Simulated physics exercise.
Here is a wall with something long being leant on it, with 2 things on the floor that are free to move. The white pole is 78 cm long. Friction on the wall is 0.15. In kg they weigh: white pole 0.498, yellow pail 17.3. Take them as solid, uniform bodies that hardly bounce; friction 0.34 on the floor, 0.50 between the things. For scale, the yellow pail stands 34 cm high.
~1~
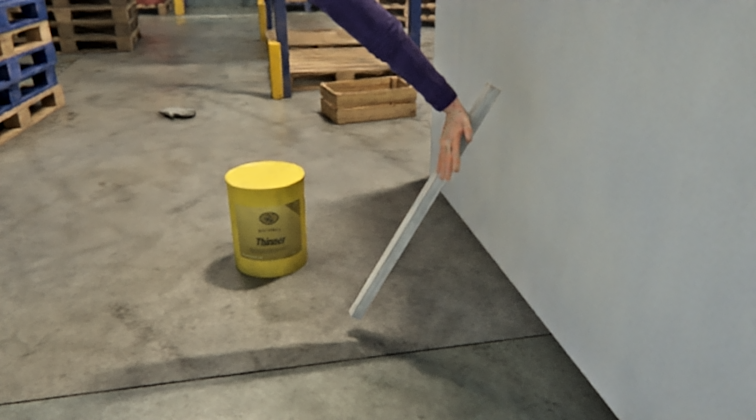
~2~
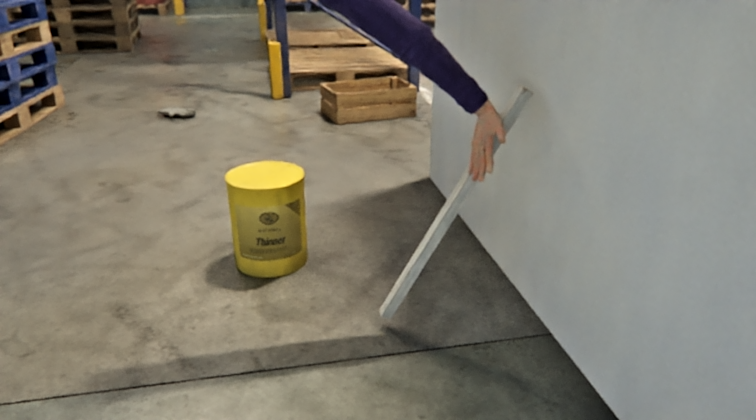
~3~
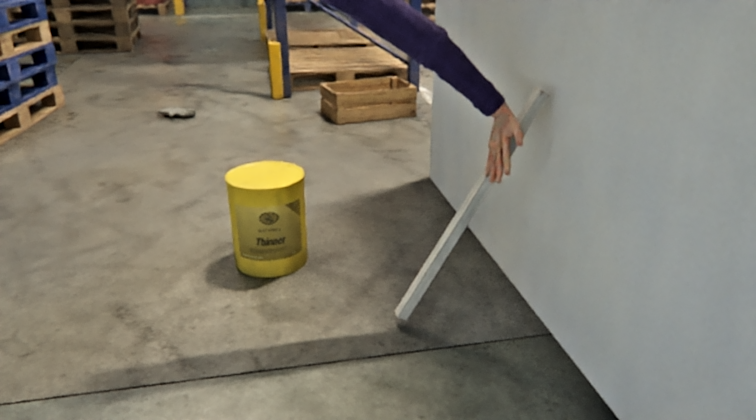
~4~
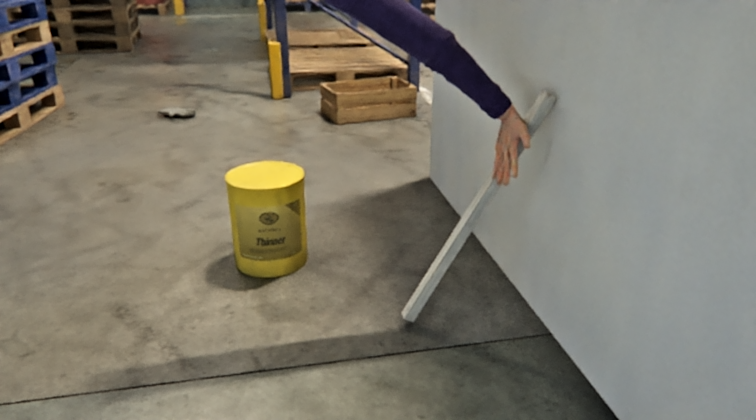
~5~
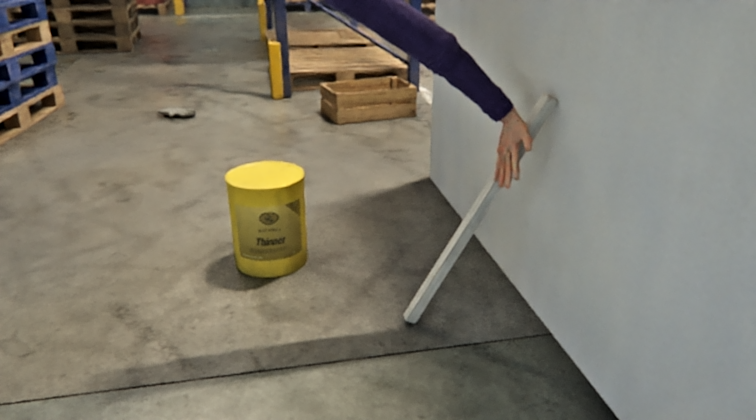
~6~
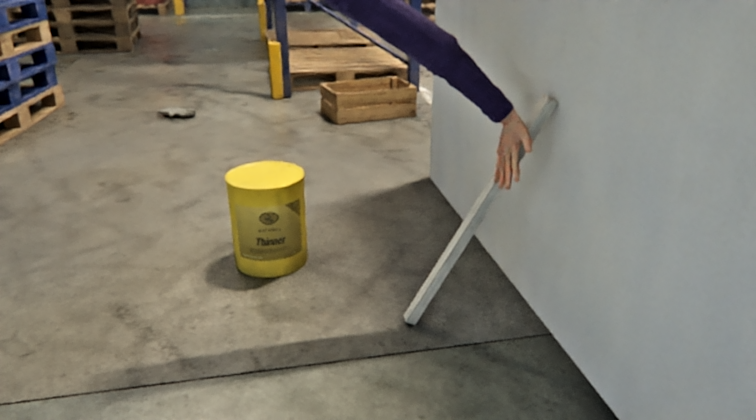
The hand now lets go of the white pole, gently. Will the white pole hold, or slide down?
In the end the pole remains leaning.
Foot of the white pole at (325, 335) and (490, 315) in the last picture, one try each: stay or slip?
In the first case it slides down; in the second case it remains leaning.
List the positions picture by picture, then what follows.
In the first picture, 17 cm still to go; white pole (420, 208); yellow pail (269, 218).
In the second picture, 8 cm still to go; white pole (451, 208); yellow pail (269, 218).
In the third picture, 3 cm still to go; white pole (468, 210); yellow pail (269, 218).
In the fourth picture, 1 cm still to go; white pole (475, 212); yellow pail (269, 218).
Leant on the wall, still held; white pole (476, 214); yellow pail (269, 218), in the fifth picture.
Leant on the wall, still held; white pole (476, 216); yellow pail (269, 218), in the sixth picture.
Then, 0.40 s later than the last frame, all is still.
Then, 0.90 s later than the last frame, white pole resting near (476, 216).
When it is over, both within 10 cm of the start. End places, in pixels of the last picture, white pole near (476, 216). The pole stays up.
